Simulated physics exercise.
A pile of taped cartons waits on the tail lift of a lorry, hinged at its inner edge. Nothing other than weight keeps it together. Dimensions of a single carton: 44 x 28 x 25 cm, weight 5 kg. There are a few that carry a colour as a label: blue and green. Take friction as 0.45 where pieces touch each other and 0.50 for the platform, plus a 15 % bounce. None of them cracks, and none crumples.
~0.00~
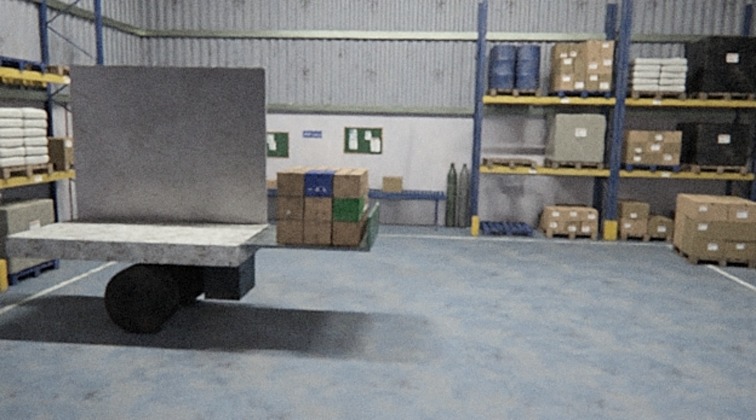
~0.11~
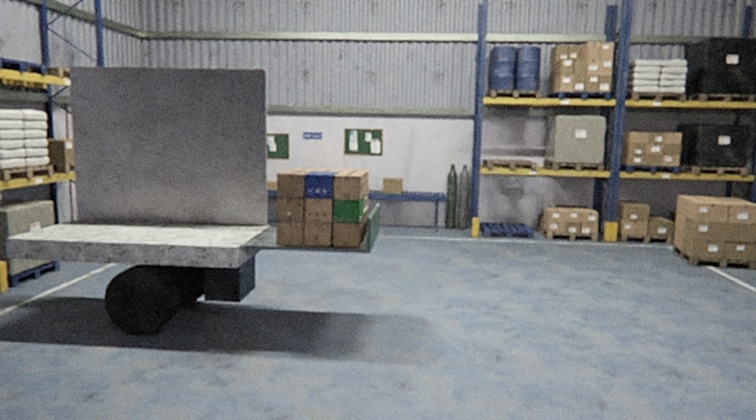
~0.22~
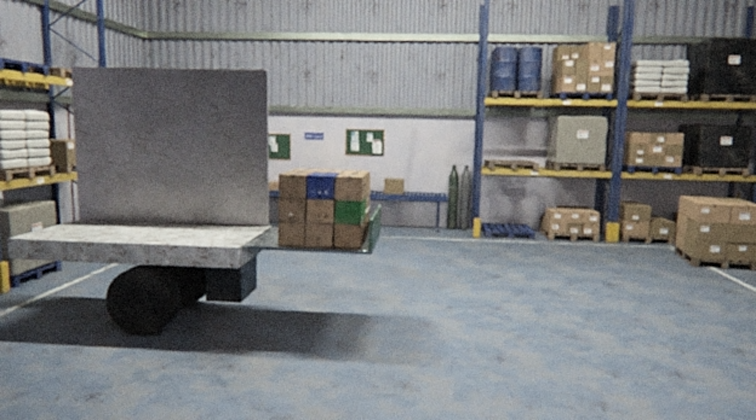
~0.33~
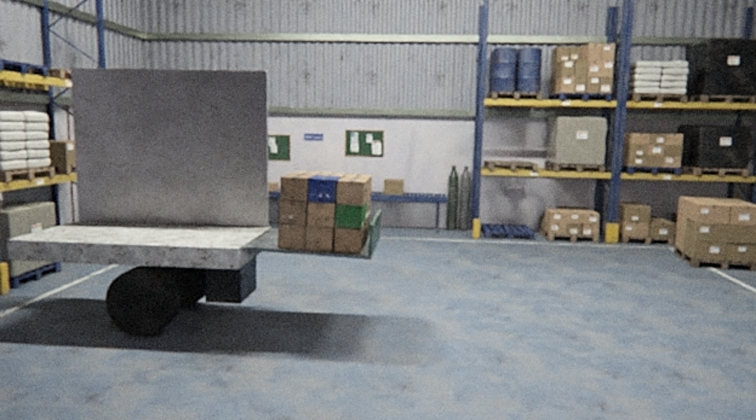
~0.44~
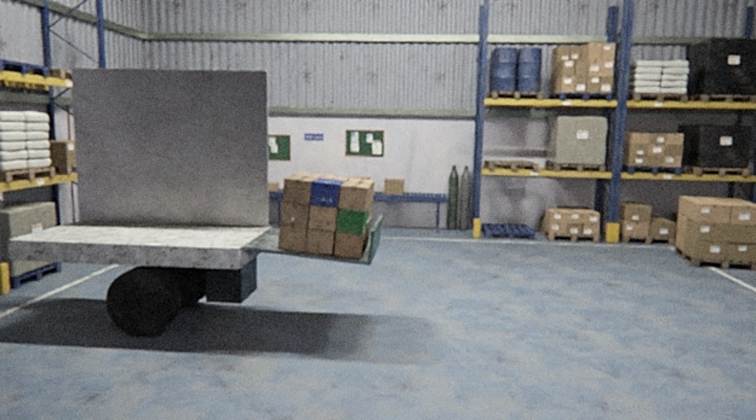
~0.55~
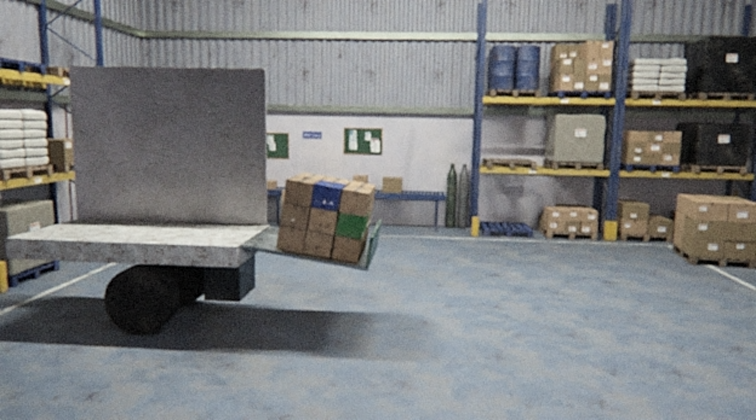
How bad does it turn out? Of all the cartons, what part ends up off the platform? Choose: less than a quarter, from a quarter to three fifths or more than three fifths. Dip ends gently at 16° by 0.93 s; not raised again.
Under a quarter.
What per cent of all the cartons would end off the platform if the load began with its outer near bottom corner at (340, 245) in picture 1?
0 %.
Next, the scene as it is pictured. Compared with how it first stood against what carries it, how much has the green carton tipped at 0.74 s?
I'd estimate close to 0°.
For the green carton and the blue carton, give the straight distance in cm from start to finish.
The green one ends 30 cm from its start and the blue one 30 cm.
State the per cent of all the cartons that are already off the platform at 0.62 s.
0 percent by then.
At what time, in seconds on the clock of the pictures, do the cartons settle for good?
Somewhere near 1.5 seconds.
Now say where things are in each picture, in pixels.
In the first frame (pixels give the middle of a visible side; leans and shifts are taken against what carries them), platform's outer corner (368, 250) slope 0°; blue carton (318, 185); green carton (346, 210); none has stirred.
Platform's outer corner (368, 252) slope 0°; blue carton (318, 187), in the second frame.
Platform's outer corner (370, 253) slope 0°; blue carton (320, 188), in the third frame.
Platform's outer corner (369, 258) slope 2°; green carton (348, 217), in the fourth frame.
Platform's outer corner (369, 264) slope 5°; blue carton (325, 195), in the fifth frame.
Platform's outer corner (366, 270) slope 8°; blue carton (326, 198); green carton (350, 226); none has stirred, in the sixth frame.
After 0.62 s, slope 10°; none of the 18 cartons off the platform.
After 0.74 s, slope 14°; none of the 18 cartons off the platform.
In the end (1.7 s), slope 16°; none of the 18 cartons off the platform; blue carton unmoved; green carton unmoved. That is 0 per cent. From the last view, middles, blue carton near (335, 207), green carton near (354, 237).
